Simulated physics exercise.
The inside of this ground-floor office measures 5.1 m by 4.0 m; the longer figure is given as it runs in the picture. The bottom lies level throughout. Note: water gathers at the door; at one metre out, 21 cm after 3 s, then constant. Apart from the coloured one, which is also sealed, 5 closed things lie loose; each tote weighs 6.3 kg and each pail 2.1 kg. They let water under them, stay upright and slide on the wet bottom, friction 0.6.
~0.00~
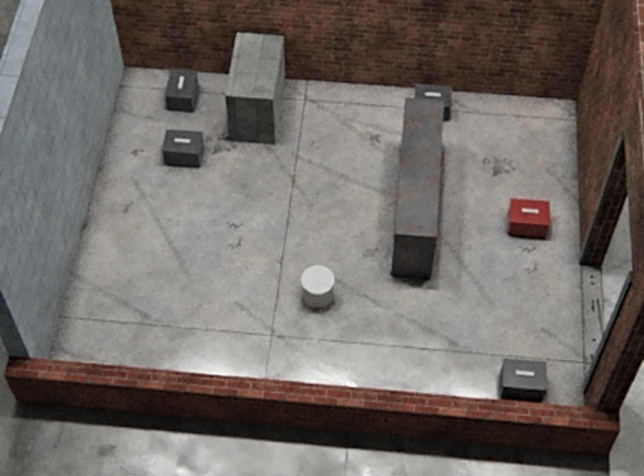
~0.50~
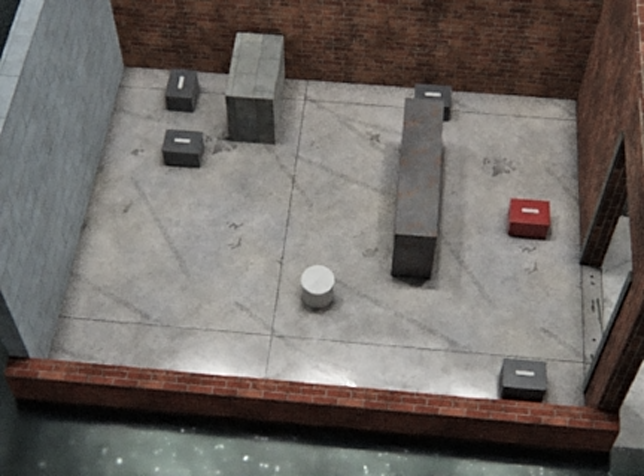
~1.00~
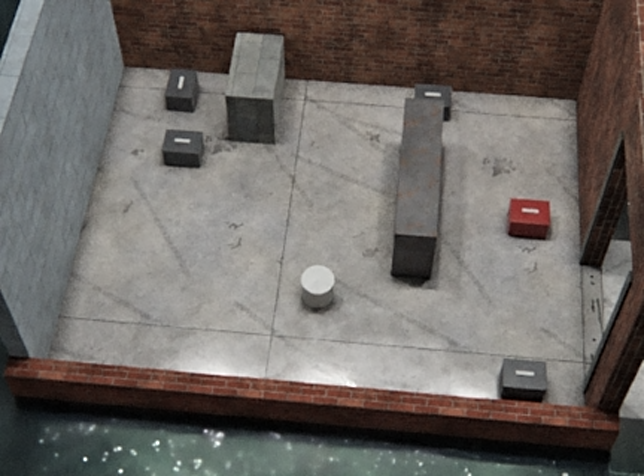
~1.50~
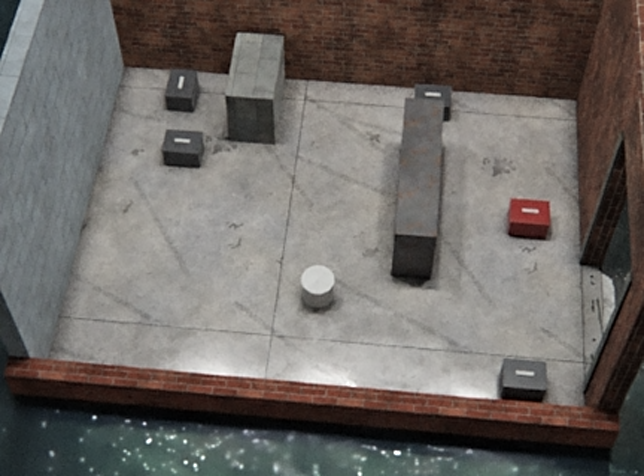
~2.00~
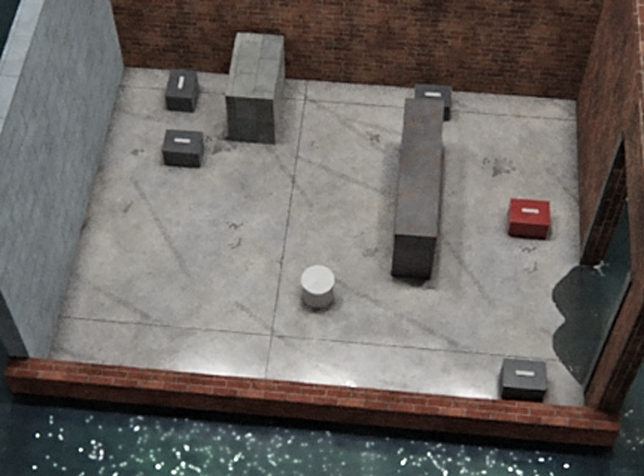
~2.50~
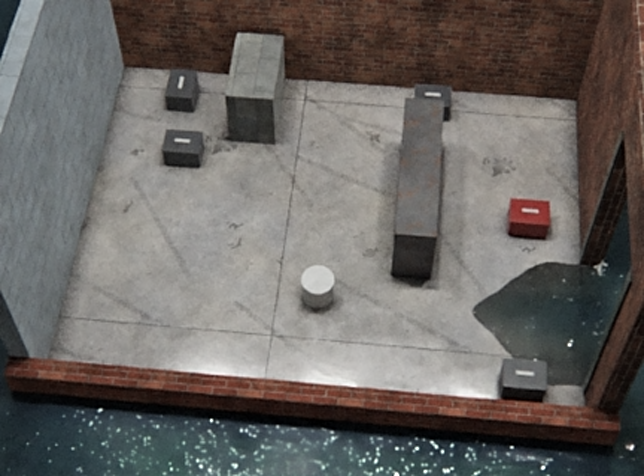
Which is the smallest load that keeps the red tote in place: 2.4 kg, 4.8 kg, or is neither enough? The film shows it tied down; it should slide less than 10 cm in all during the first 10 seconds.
Neither mass suffices.
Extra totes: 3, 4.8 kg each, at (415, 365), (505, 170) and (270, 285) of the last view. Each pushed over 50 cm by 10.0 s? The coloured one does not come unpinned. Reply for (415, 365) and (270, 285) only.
In order: Above the mark, above the mark.
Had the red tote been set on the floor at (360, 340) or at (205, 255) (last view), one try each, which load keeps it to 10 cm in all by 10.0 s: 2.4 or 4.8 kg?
Both masses fail; both masses fail.
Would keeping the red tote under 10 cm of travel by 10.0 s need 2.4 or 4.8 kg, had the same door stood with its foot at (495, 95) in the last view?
Result: Neither option suffices.
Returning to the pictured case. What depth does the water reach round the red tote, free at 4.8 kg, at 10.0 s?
Something like 6 centimetres.
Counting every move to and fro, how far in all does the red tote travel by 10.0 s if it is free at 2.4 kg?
Total path: Approx. 80 cm.
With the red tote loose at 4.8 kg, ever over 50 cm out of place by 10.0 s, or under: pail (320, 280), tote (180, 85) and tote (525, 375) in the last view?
The three come out further, not as far, not as far, in that order.
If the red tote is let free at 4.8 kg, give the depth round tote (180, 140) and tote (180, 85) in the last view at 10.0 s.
Depth approx. 9 cm / 12 cm.
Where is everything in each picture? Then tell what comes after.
In the first frame, the red tote at (530, 211) rests on the ground; 0.0 m2 under water; 0 of 6 have shifted.
In the second frame, the red tote at (530, 211) rests on the ground; 0.0 m2 under water; 0 of 6 have shifted.
In the third frame, the red tote at (530, 211) rests on the ground; 0.0 m2 under water; 0 of 6 have shifted.
In the fourth frame, the red tote at (530, 211) rests on the ground; 0.0 m2 under water; 0 of 6 have shifted.
In the fifth frame, the red tote at (530, 211), on the bottom; 0.2 m2 under water; 0 of 6 have shifted.
In the sixth frame, the red tote at (530, 211) rests on the ground; 0.9 m2 under water; 0 of 6 have shifted.
After 3.5 s the red tote would be 0 cm from its start with 2.4 kg and 0 cm from its start with 4.8 kg; 0 cm of water round it then.
After 4.5 s the red tote would be 7 cm from its start with 2.4 kg and 0 cm from its start with 4.8 kg; 2 cm of water round it then.
After 7.0 s the red tote would be 15 cm from its start with 2.4 kg and 0 cm from its start with 4.8 kg; 2 cm of water round it then.
After 10.0 s the red tote would be 37 cm from its start with 2.4 kg and 38 cm from its start with 4.8 kg; 6 cm of water round it then.
